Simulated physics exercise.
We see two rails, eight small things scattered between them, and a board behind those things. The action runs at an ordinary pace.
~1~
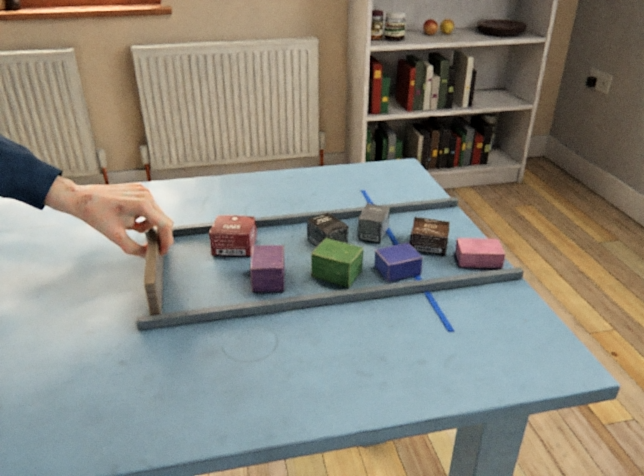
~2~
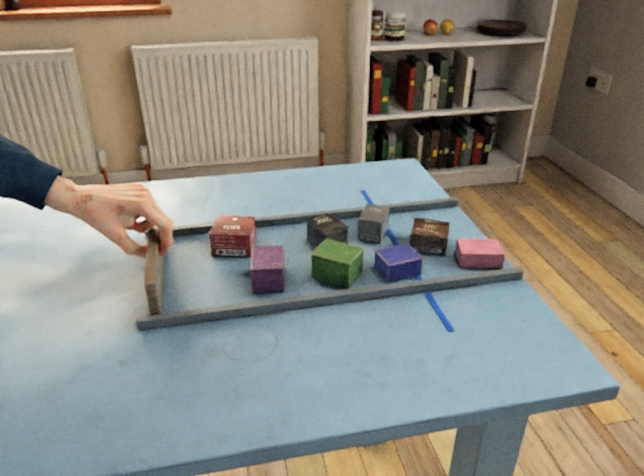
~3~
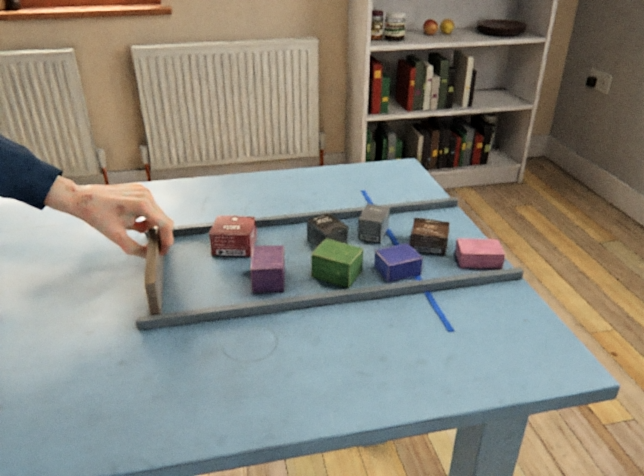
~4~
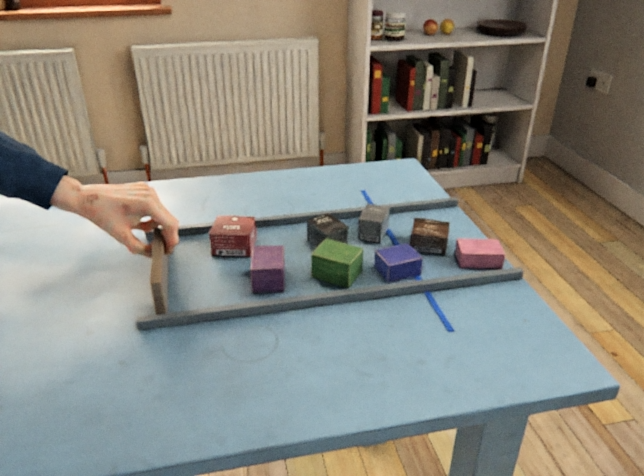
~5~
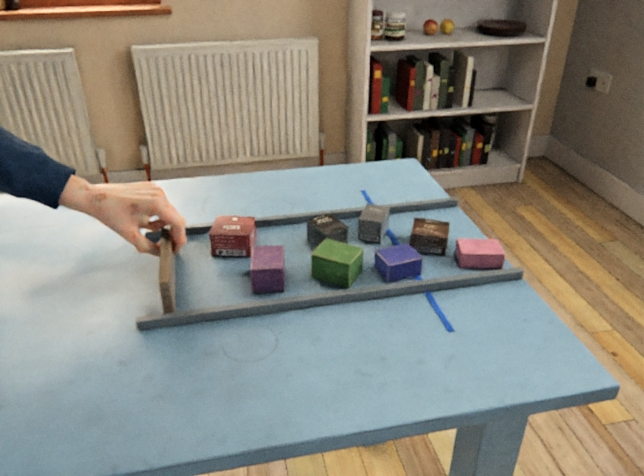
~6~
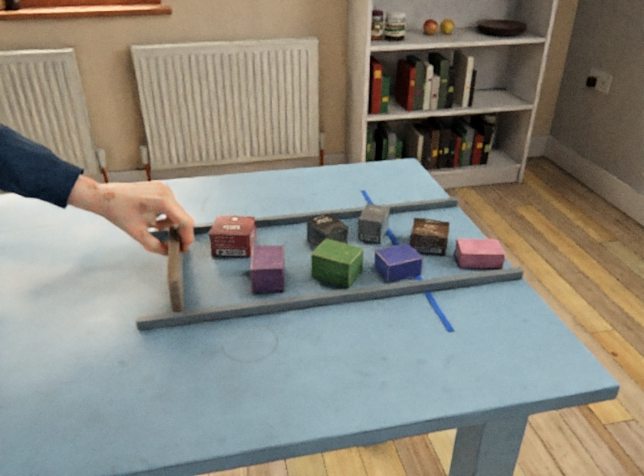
In this clip, a hand holding an upright board between two rails on a blue table stays nearly still, then slides it slightly right toward several scattered coloured boxes, which do not move.
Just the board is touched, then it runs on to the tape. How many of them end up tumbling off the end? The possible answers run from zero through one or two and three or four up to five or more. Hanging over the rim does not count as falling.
Final tally: One or two.
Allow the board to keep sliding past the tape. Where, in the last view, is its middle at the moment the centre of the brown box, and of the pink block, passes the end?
Approx. (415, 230) for the first, approx. (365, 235) for the second.
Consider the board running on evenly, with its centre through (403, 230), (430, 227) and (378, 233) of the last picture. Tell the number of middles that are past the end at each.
Per position: 1 / 3 / 1.
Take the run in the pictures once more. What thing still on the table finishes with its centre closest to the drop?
It's the blue block.
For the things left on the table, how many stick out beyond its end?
Overhanging ones - 2.
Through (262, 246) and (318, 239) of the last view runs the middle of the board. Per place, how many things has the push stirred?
I get 2 at the one place and 6 at the other.
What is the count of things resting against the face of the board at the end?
So the total is 2.
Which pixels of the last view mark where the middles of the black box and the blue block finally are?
Final centres, first then second: (441, 226), (500, 256).
A little later, none off yet; pink block at rest near (479, 253); brown box at rest near (430, 236); blue block at rest near (398, 262).
When it is over, the number that fall off is one or two; down, pink block.
